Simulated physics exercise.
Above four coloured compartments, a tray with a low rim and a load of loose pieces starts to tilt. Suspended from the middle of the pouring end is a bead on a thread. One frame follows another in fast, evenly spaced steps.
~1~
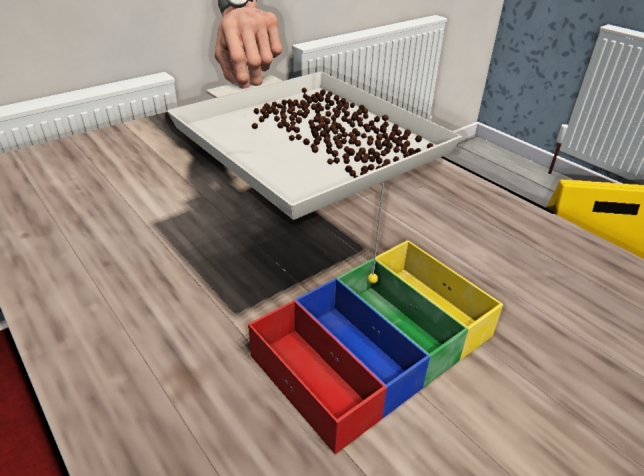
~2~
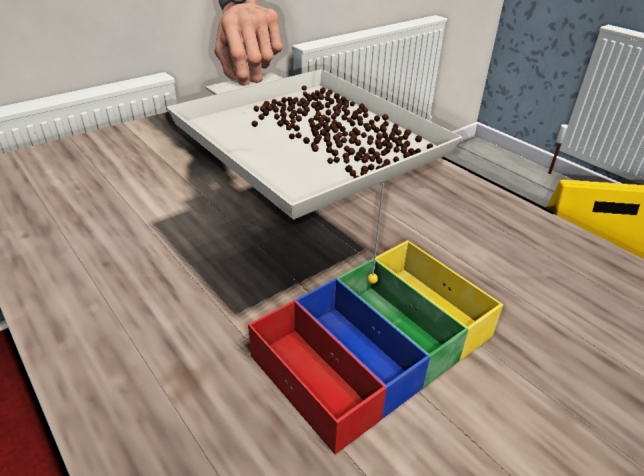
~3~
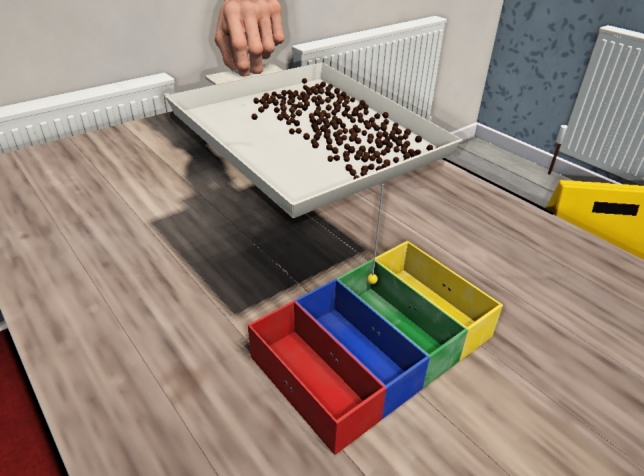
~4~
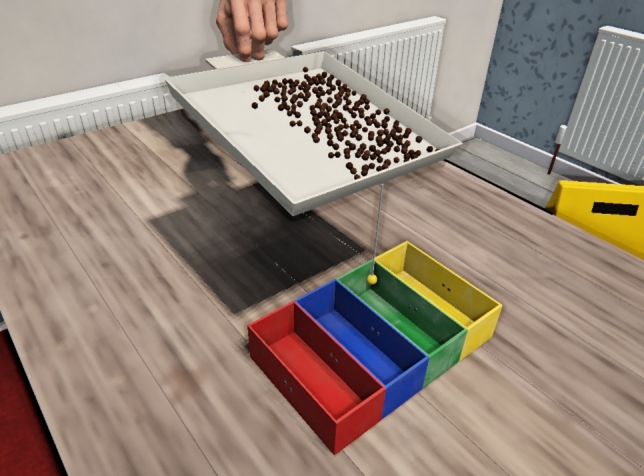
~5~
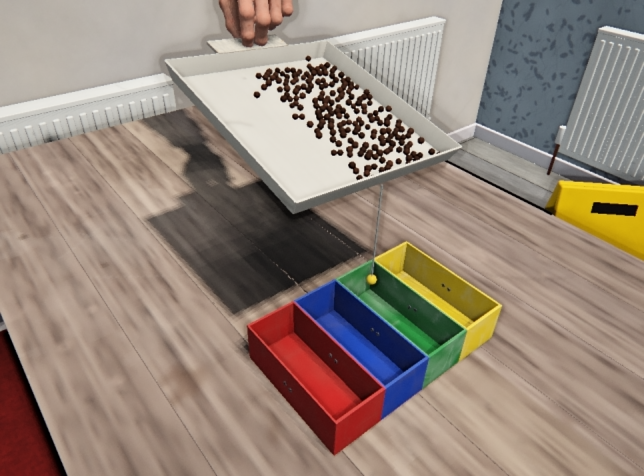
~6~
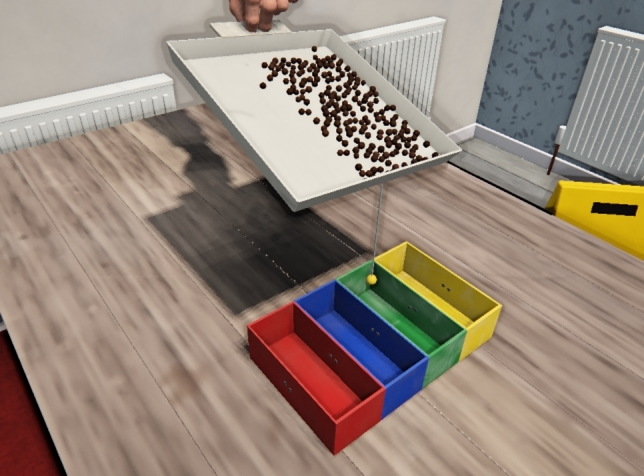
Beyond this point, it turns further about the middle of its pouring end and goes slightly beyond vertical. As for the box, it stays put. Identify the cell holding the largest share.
Largest share: Yellow.
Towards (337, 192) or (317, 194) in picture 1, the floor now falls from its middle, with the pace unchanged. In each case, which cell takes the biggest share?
In order, it comes out as that red cell and red.
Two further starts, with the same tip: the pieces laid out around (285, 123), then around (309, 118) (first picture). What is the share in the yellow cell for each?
It's 60 percent the first time and 60 percent the second.
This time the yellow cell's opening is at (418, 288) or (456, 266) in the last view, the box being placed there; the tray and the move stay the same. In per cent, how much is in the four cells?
30 per cent, then 100 per cent.
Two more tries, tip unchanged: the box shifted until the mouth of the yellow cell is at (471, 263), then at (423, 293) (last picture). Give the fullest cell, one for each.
Case 1 - that green cell; case 2 - that yellow cell.
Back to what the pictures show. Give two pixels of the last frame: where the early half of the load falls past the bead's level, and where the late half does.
Earlier half at (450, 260), later half at (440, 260).
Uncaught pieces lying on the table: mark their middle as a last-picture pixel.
Middle in the last view: Roughly (492, 279).
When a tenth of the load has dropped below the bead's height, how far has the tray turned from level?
I'd say it is tilted about 75°.
Shortly afterwards, tray tipped steeply; all but a few on the tray; only a few in the yellow cell; a little falling or outside the box.
Next, tray tipped past a quarter turn; a little on the tray; near a third in the yellow cell; a little in the green cell; near half falling or outside the box.
Some moments later, tray tipped past a quarter turn; near half in the yellow cell; a little in the green cell; near a third falling or outside the box.
In the end, tray tipped past a quarter turn; near half in the yellow cell; a little in the green cell; none at all in the red cell; none at all in the blue cell; near a third outside the box.
